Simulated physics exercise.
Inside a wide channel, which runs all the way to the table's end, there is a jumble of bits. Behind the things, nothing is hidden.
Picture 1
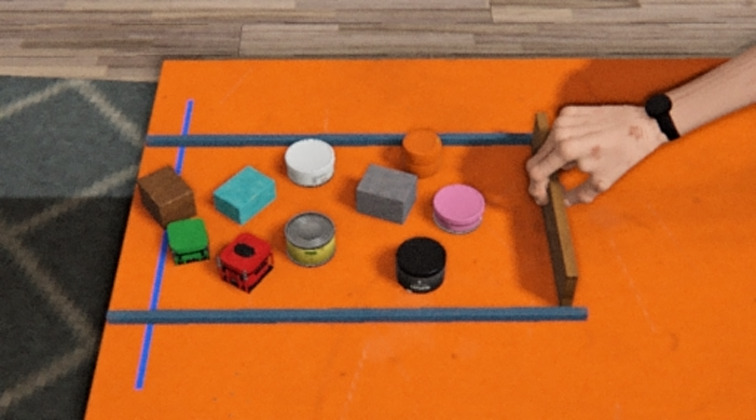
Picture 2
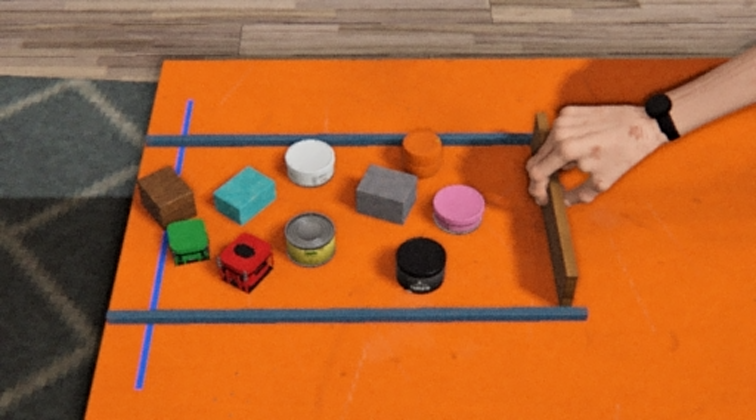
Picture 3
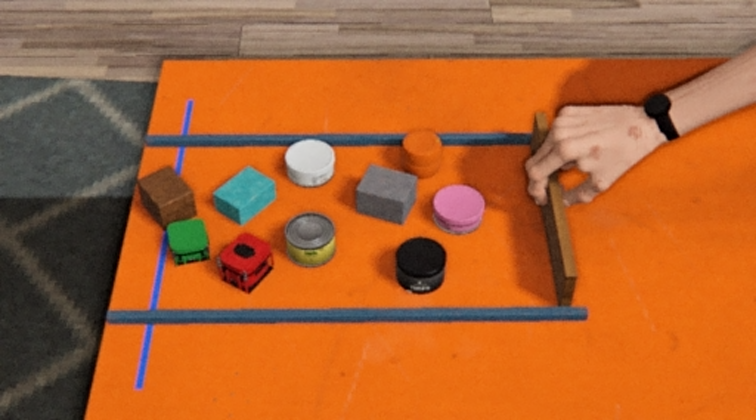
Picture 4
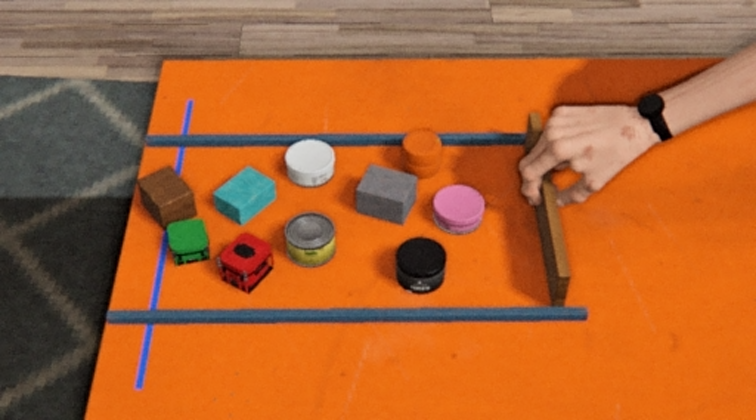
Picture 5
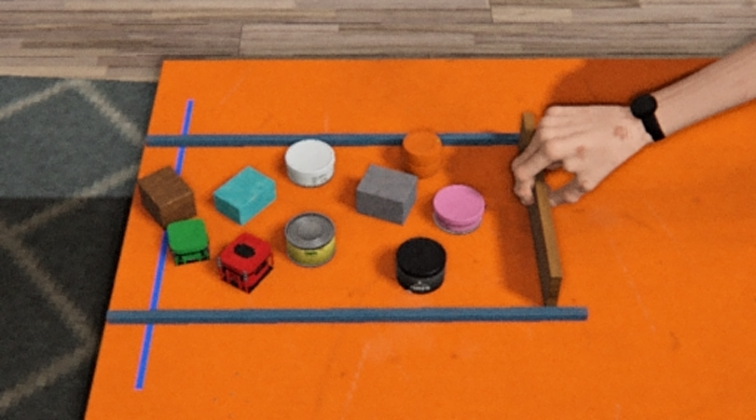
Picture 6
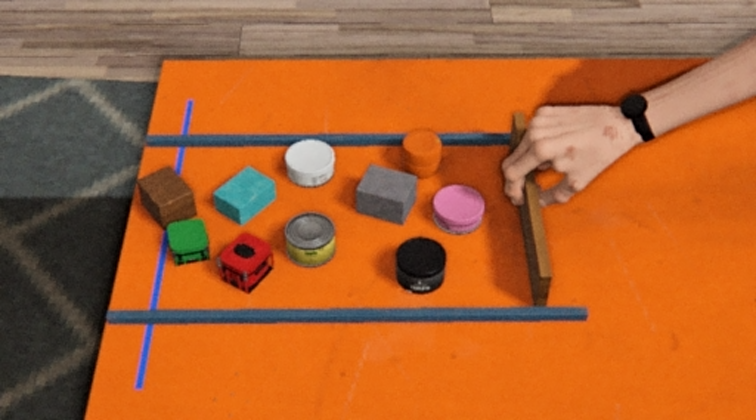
A hand with a black wristband slides an upright wooden board slightly leftward between two blue-grey rails on an orange tabletop, seen from above at an angle by a still camera. Between the rails sit brown, green, turquoise and red blocks near a blue line at left, white and yellowish tins mid-channel, and grey, orange, pink and black items nearer the board. The board starts still, then creeps left, while the objects stay put.
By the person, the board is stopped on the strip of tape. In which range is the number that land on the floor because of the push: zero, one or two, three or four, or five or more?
I reckon the number that spills over the end lands at five or more.
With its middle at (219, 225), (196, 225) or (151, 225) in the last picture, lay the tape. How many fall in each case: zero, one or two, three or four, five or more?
In order: One or two, either one or two, 5 or more.
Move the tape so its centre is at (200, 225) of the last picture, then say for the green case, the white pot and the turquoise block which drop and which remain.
Going in order, the green case goes off the edge, then the white pot keeps its spot, then the turquoise block keeps its spot.
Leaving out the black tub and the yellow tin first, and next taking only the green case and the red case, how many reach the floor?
Taking the two tries in turn, it comes to 4 and 4.
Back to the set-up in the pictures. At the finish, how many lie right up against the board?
In total, 4.
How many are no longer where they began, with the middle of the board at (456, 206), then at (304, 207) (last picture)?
I get 2 at the one place and 8 at the other.
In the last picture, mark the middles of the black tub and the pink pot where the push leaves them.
(129, 281) and (140, 227).
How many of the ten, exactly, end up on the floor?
Tally: 6.
A little later, none off yet; brown block at rest near (167, 198); green case at rest near (189, 242); turquoise block at rest near (245, 196).
When it is over, the number that fall off is five or more; down, yellow tin, white pot, red case, turquoise block, green case and brown block.
